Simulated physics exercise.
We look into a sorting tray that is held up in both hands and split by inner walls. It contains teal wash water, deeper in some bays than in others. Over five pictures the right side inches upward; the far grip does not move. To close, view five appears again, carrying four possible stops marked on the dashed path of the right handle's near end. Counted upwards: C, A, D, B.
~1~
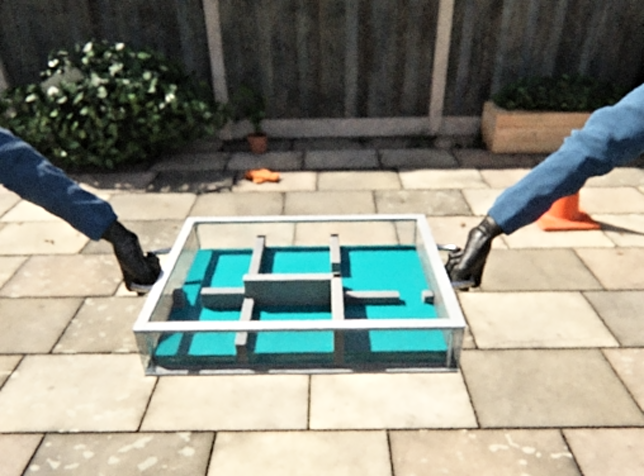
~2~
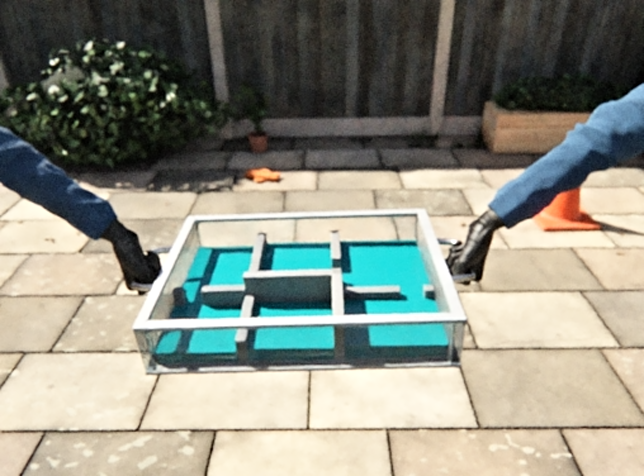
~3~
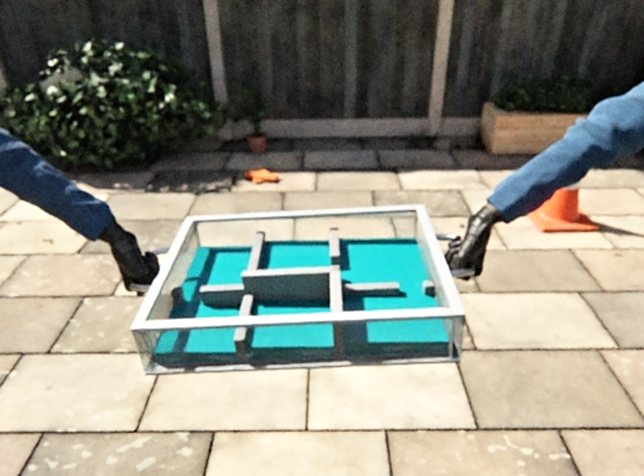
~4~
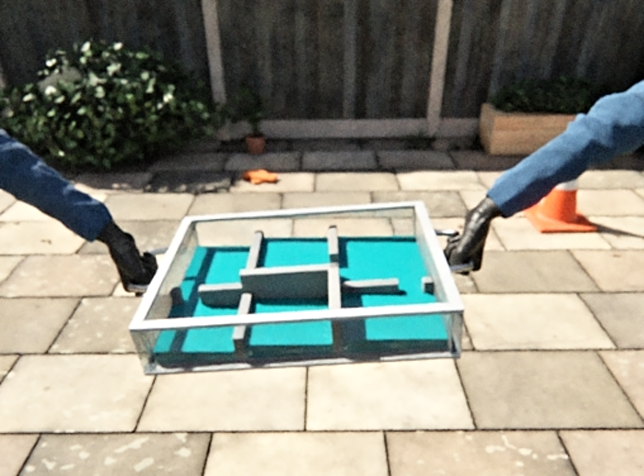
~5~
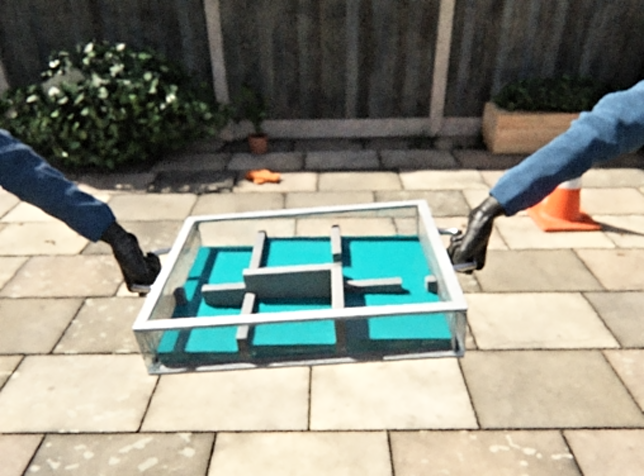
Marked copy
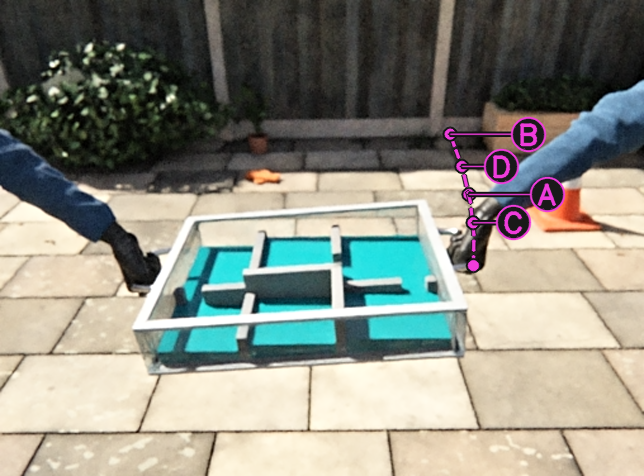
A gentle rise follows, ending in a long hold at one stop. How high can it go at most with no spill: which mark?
Stop D.
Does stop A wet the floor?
No, not at all.
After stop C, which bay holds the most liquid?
The back middle bay.
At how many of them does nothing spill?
Three of them.
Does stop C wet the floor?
No.
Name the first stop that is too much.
It is B.
On the marked copy, A at (469, 194); B at (450, 134); C at (473, 222); D at (461, 166).
If A is chosen, nothing spills; the back left bay holds the most.
If B is chosen, about 3 % goes over the rim.
If C is chosen, nothing spills; the back middle bay holds the most.
If D is chosen, nothing spills; the back left bay holds the most.
